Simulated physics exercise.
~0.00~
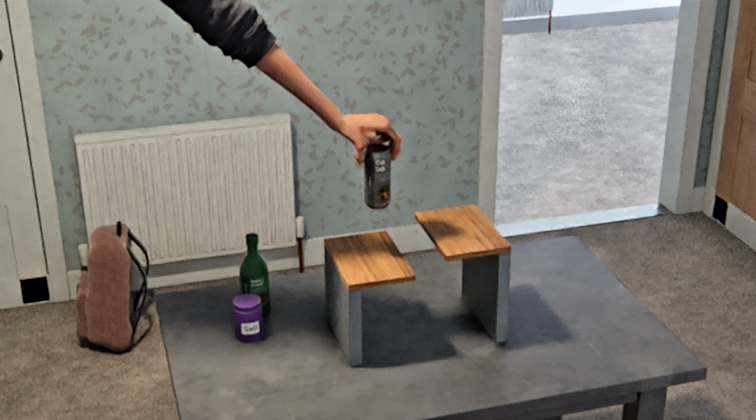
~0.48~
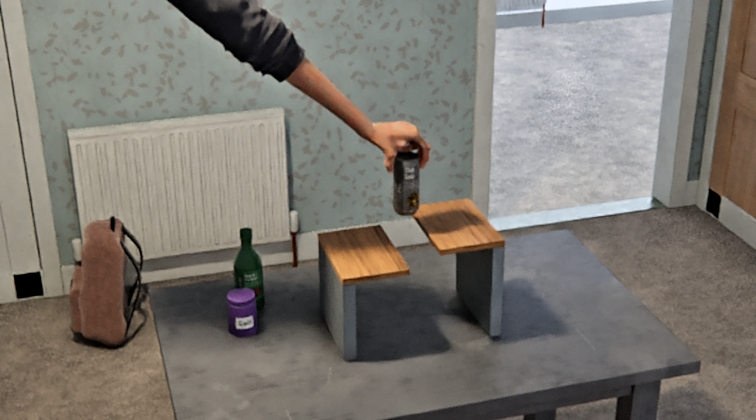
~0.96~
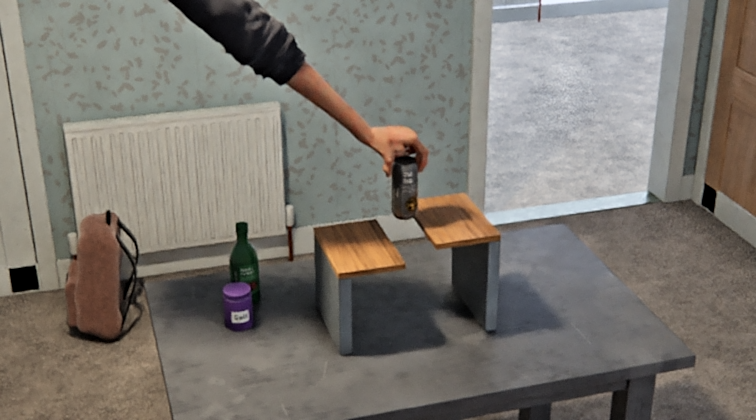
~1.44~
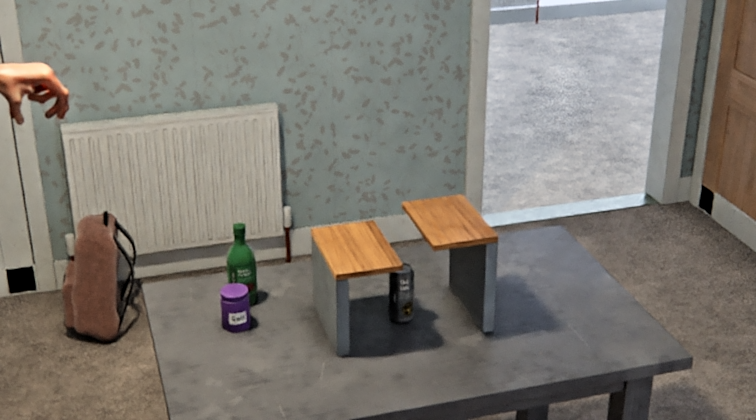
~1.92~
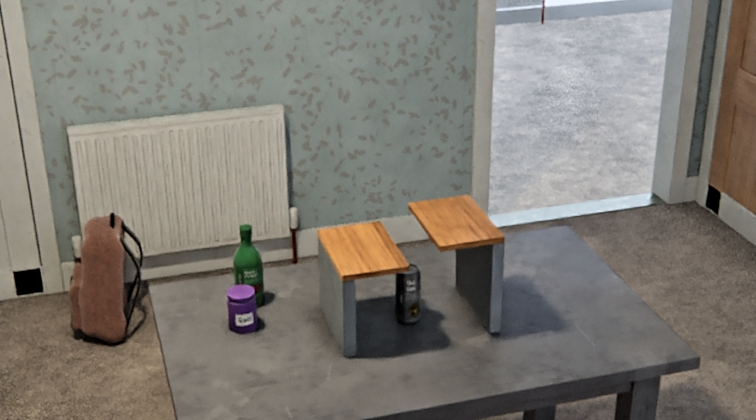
At first, a hand reaches in from the upper left and holds a dark grey can upright above a table, where two wooden-topped ledges stand with a slot between them. A green bottle and a purple jar sit to the left. The hand moves the can a little to the right, then lowers it slightly over the gap. Next, the can is down between the ledges, and the empty hand draws back to the left. The ledges have not stopped it, and it ends standing upright on the table, with the bottle and jar unmoved.
